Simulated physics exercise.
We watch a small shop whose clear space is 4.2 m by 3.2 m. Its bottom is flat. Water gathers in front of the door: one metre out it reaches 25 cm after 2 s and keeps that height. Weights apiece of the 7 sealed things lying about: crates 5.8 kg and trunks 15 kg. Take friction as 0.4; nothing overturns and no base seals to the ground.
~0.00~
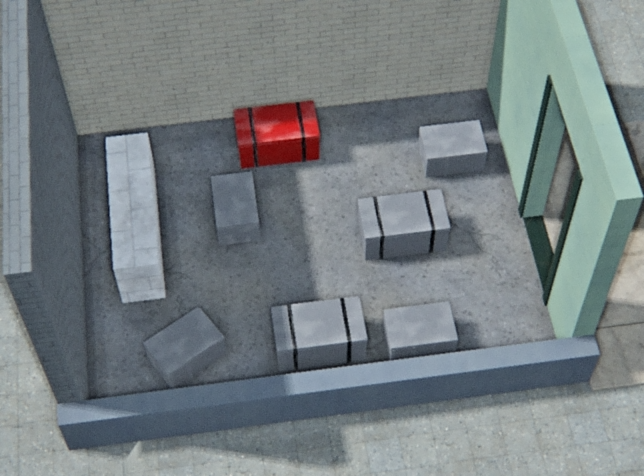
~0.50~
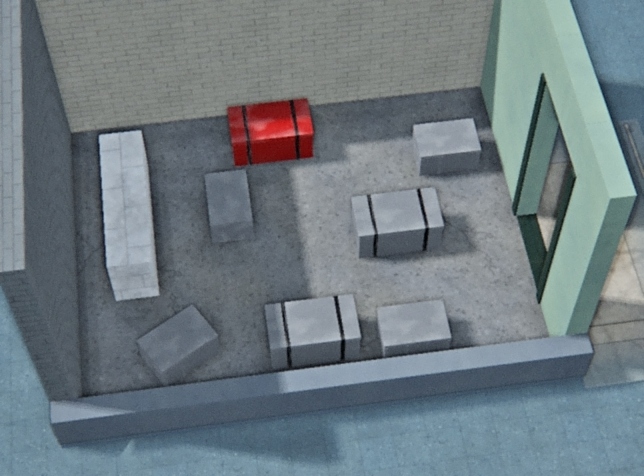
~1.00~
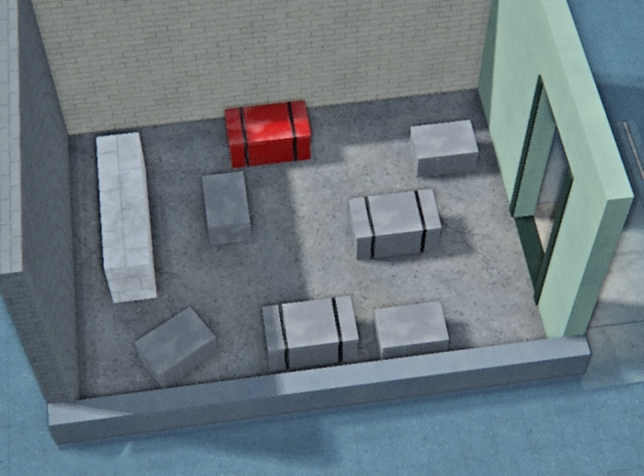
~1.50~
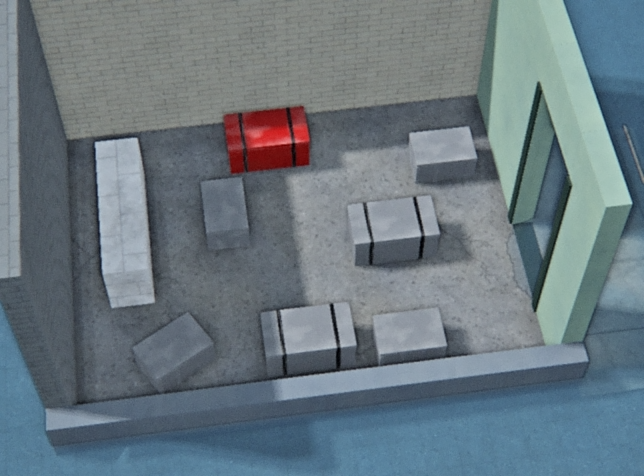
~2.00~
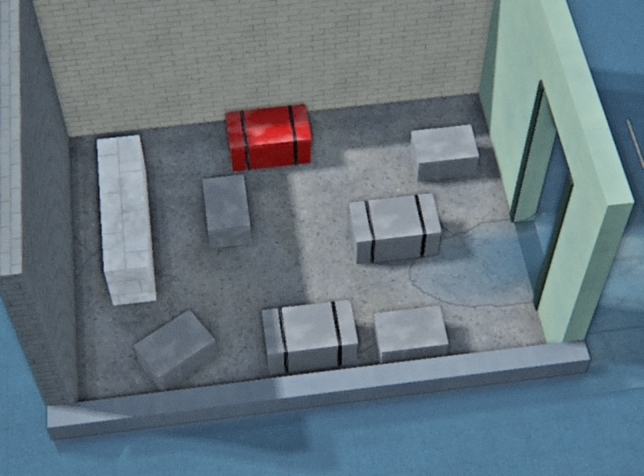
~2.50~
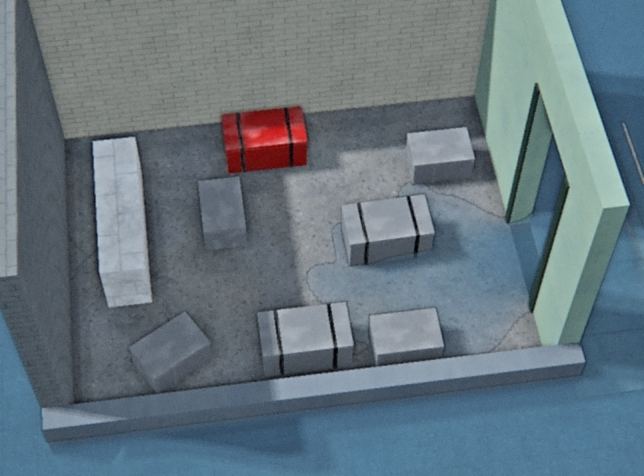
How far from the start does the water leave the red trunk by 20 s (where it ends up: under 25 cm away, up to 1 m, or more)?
The red trunk ends far away.
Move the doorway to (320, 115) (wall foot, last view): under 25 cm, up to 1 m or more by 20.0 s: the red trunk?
Then the red trunk gets carried off.
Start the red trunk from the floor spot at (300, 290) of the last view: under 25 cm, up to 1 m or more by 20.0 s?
It slides a little.
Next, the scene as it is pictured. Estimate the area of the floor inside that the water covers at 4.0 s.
Some 10.0 m2.
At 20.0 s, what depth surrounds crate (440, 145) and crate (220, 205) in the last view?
About 18 and 19 cm.
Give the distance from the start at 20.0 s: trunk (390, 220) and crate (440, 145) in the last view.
In that order: 120 cm, 200 cm.
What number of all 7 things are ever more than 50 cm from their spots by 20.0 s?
That makes 7.
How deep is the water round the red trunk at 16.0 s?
Roughly 14 cm.
After 4.0 s the red trunk is near (261, 124), 0.0 m from its start, aground; 3 afloat.
After 9.0 s the red trunk is near (317, 103), 0.6 m from its start, afloat; 7 afloat.
After 16.0 s the red trunk is near (280, 199), 0.9 m from its start, afloat; 7 afloat.
After 20.0 s the red trunk is near (368, 220), 1.5 m from its start, afloat; 7 afloat.
